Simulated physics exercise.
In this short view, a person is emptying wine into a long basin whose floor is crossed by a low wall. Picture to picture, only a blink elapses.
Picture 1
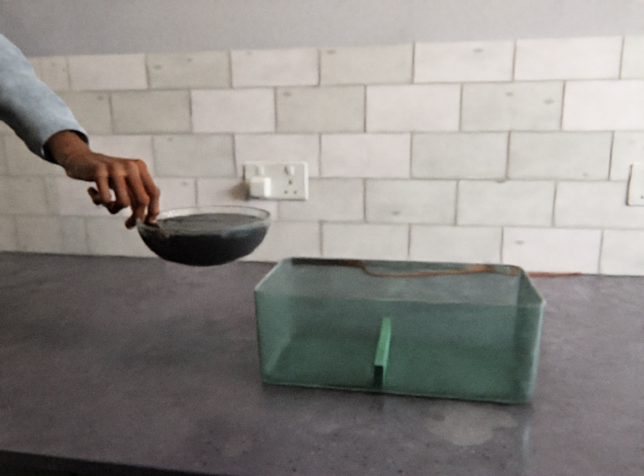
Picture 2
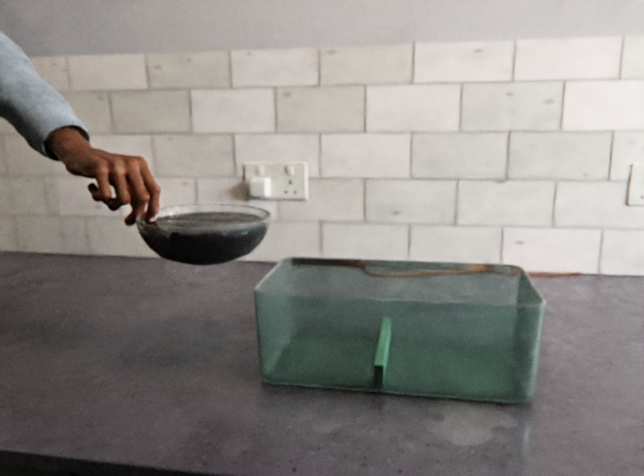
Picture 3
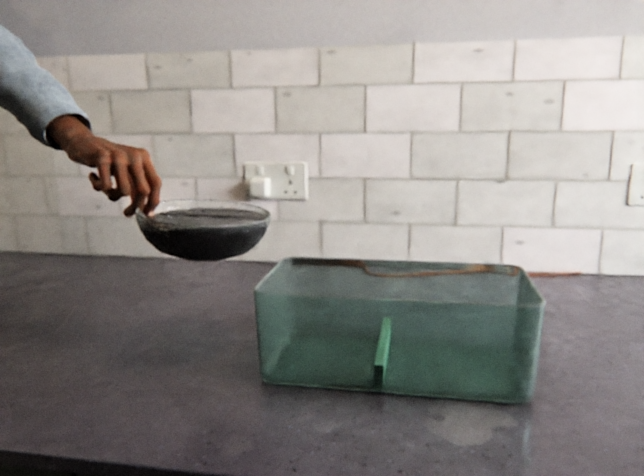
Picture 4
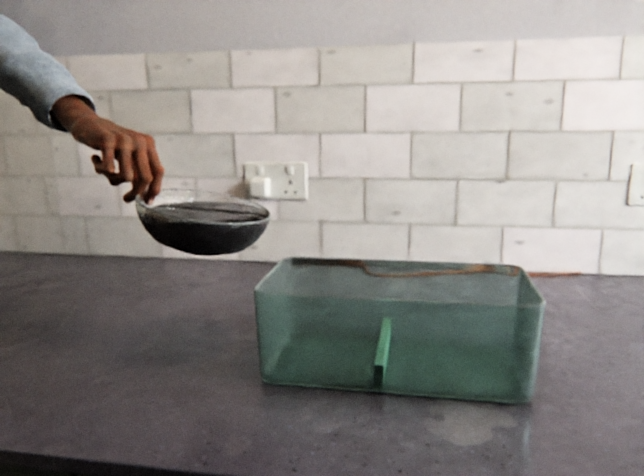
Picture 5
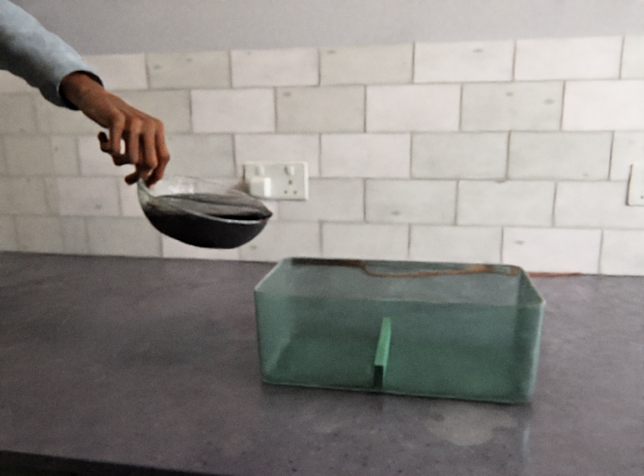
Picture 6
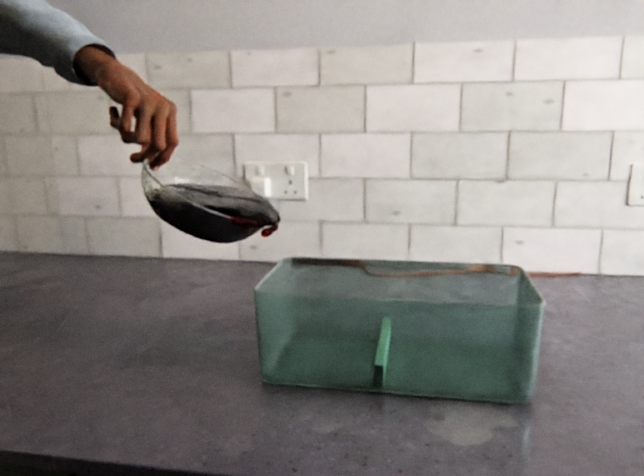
On a dark countertop, a hand tilting a glass bowl of dark red wine rightward until some slips over its rim.
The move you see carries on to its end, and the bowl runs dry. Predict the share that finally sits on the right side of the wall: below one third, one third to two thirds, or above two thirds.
Right-side share: Below one third.
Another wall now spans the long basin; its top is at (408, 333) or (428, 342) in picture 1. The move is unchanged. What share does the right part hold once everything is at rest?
The first placement gives around 15 percent, the second 20 percent.
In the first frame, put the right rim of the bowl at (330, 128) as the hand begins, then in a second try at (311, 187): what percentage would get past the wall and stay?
Roughly 75 percent on the first try and 75 percent on the second.
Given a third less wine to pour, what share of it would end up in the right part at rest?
It would be somewhere near 15 %.
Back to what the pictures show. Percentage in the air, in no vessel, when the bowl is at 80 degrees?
Around 50 in a hundred.
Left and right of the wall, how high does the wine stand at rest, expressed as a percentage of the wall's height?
80 per cent for the left part, 20 for the right.
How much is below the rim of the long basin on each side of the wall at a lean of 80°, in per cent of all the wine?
Left about 35, right about 0.
A moment on, the bowl is tipped on its side and 15 per cent is still to pour, 37 is left of the wall and 0 right of it.
Next, the bowl is tipped on its side and 0 per cent is still to pour, 85 is left of the wall and 9 right of it.
Then the bowl is tipped on its side and 0 per cent is still to pour, 84 is left of the wall and 14 right of it.
Later the bowl is tipped on its side and 0 per cent is still to pour, 73 is left of the wall and 24 right of it.
At rest 73 per cent lies left of the wall, 25 right of it and 2 outside.
